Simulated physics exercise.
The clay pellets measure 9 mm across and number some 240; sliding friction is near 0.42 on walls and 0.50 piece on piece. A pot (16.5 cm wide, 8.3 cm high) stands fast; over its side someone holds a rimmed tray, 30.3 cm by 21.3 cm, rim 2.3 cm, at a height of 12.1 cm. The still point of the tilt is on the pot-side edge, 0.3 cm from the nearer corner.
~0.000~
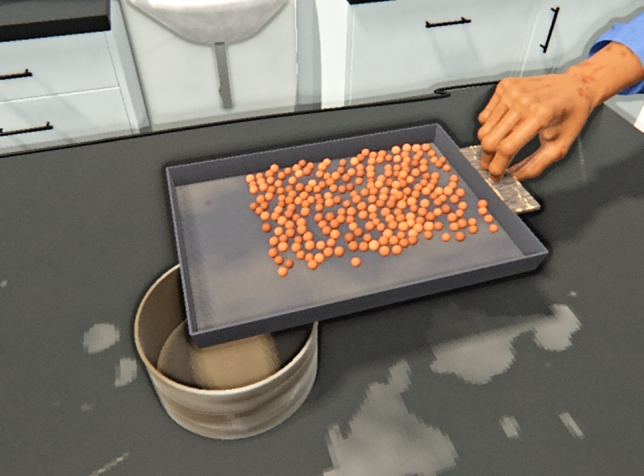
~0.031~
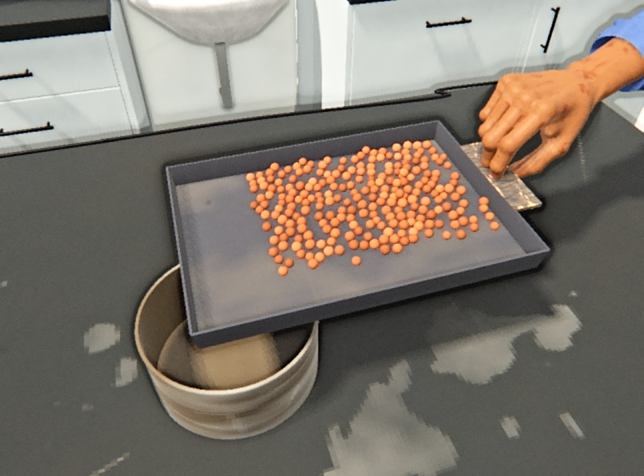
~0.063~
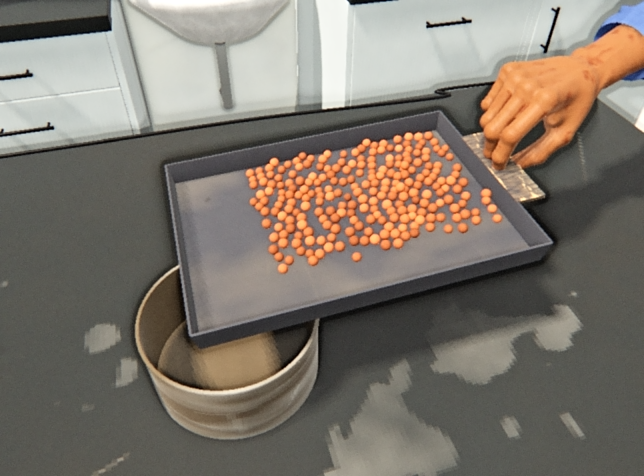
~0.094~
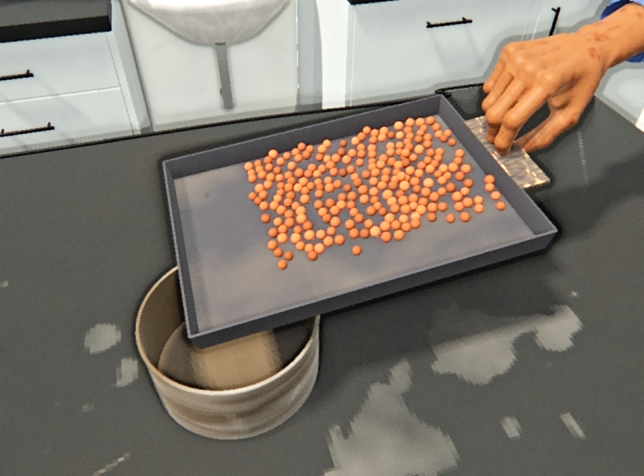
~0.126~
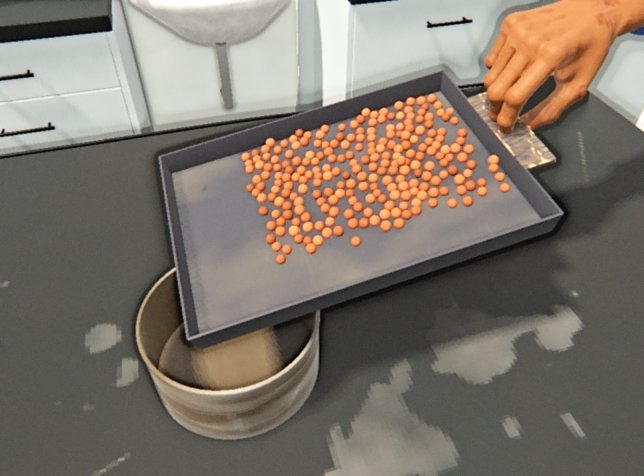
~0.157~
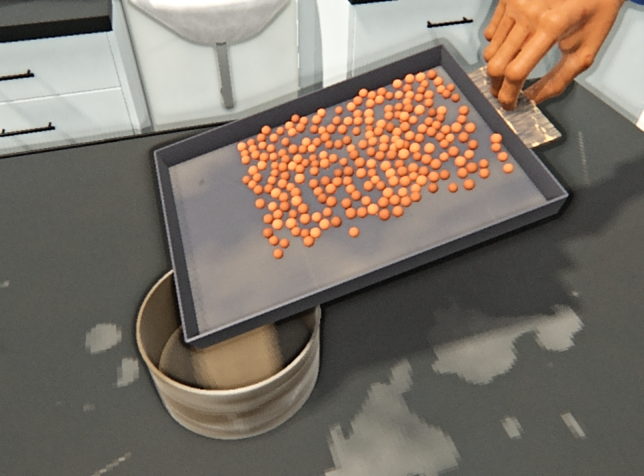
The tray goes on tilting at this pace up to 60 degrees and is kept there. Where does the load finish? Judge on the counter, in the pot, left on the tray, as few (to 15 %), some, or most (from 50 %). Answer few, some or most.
On the counter: Most; in the pot: Few; left on the tray: Some.
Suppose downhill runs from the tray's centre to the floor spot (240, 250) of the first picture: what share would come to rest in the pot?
About 0 per cent.
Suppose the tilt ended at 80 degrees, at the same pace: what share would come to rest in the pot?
Then about 0 per cent.
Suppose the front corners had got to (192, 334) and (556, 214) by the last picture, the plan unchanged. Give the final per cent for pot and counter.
Pot 0, counter 40.
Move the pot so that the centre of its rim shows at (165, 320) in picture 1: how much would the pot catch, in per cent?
Some 20 per cent.
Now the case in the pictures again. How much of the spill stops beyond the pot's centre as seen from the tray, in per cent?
About 100 per cent.
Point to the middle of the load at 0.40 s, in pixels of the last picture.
At about (266, 111).
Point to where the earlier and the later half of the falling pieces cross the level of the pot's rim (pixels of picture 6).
First near (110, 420), later near (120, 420).
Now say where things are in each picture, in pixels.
In the first frame, tray tilt 0 degrees, front corners at (195, 330) and (543, 250); middle of the pieces at (357, 200); pot at (228, 312).
In the second frame, tray tilt 1 degrees, front corners at (195, 330) and (544, 248); middle of the pieces at (358, 198).
In the third frame, tray tilt 3 degrees, front corners at (194, 331) and (547, 241); middle of the pieces at (358, 193).
In the fourth frame, tray tilt 6 degrees, front corners at (193, 333) and (551, 229), lowest corner left front; middle of the pieces at (358, 183).
In the fifth frame, tray tilt 11 degrees, front corners at (192, 334) and (557, 212), lowest corner left front; middle of the pieces at (357, 170).
In the sixth frame, tray tilt 16 degrees, front corners at (190, 336) and (561, 194), lowest corner left front; middle of the pieces at (355, 155); pot at (230, 312). The tray's pace is about 165 degrees a second.
Then, at 0.30 s, tilt 40 degrees; the tray holds 100 %, the pot 0 %.
After 0.40 s, tilt 55 degrees; the tray holds 100 %, the pot 0 %.
After 0.63 s, tilt 60 degrees; the tray holds 65 %, the pot 0 %.
In the end, at 1.6 s, counter 60 %, pot 0 %, tray 40 %.
